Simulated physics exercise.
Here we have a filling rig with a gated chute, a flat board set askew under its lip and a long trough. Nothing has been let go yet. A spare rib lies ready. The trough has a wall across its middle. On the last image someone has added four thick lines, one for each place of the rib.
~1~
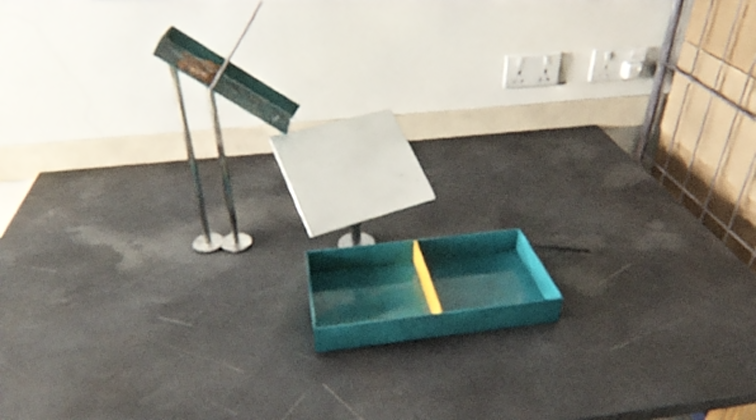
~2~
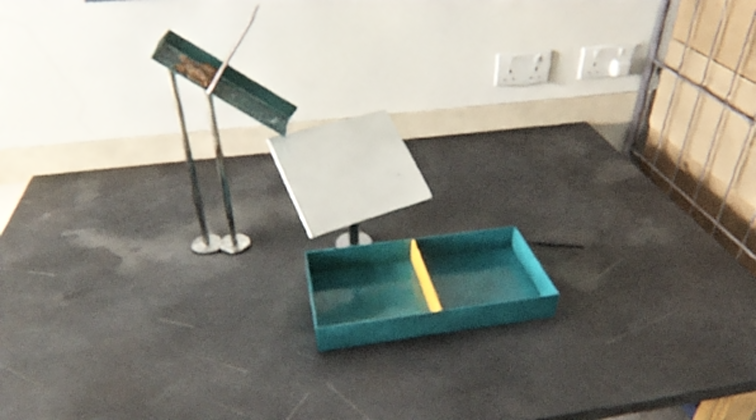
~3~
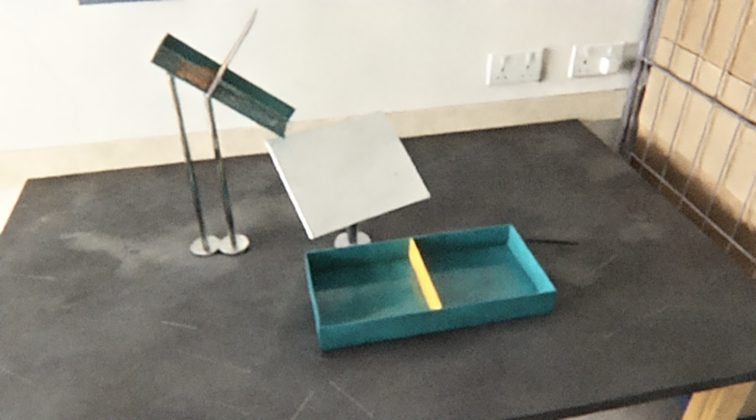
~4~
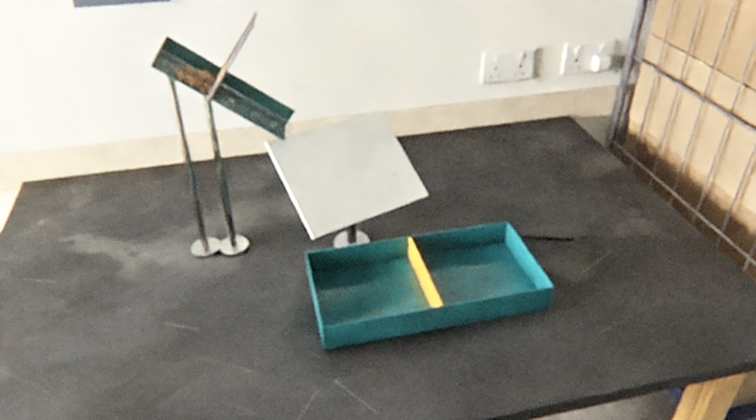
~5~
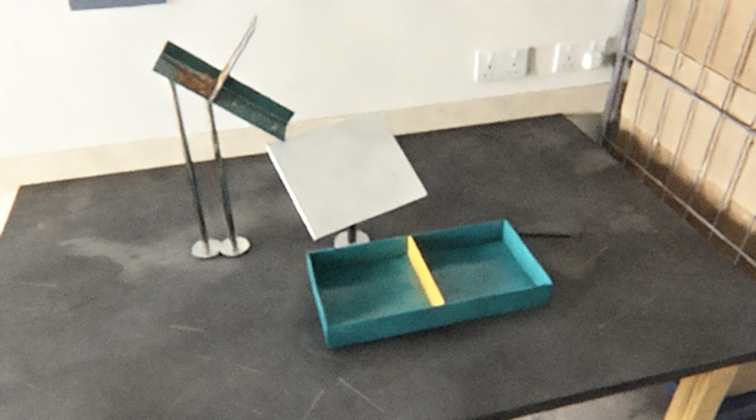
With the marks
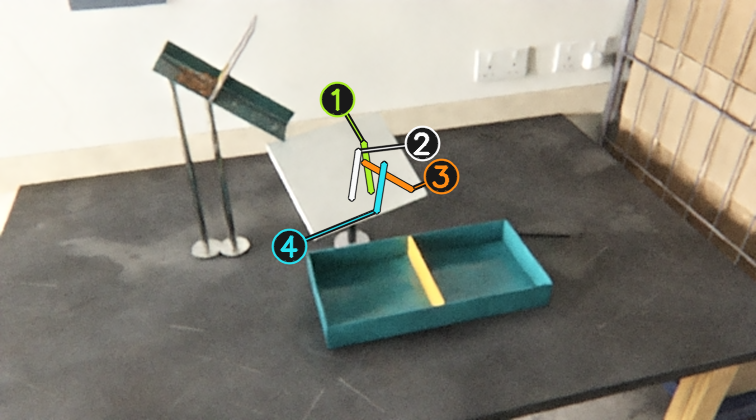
Nothing on the dark table moved apart from a slight shift of the whole view; a raised green chute sat above a tilted pale board, beside a long teal trough with a yellow divider.
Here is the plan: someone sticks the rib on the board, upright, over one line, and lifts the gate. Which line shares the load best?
The answer is line 3.
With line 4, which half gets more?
Left.
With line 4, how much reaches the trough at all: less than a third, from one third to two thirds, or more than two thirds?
More than two thirds.
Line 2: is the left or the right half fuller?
More lands on the left.
On the marked copy, line 1 from (363, 143) to (371, 191); line 2 from (358, 151) to (351, 198); line 3 from (364, 162) to (411, 189); line 4 from (384, 164) to (376, 210).
If 1 is chosen, of what is caught, the whole lot in the left half, none at all in the right.
If 2 is chosen, of what is caught, the whole lot in the left half, none at all in the right.
If 3 is chosen, of what is caught, close to a third in the left half, close to two thirds in the right.
If 4 is chosen, of what is caught, the whole lot in the left half, none at all in the right.
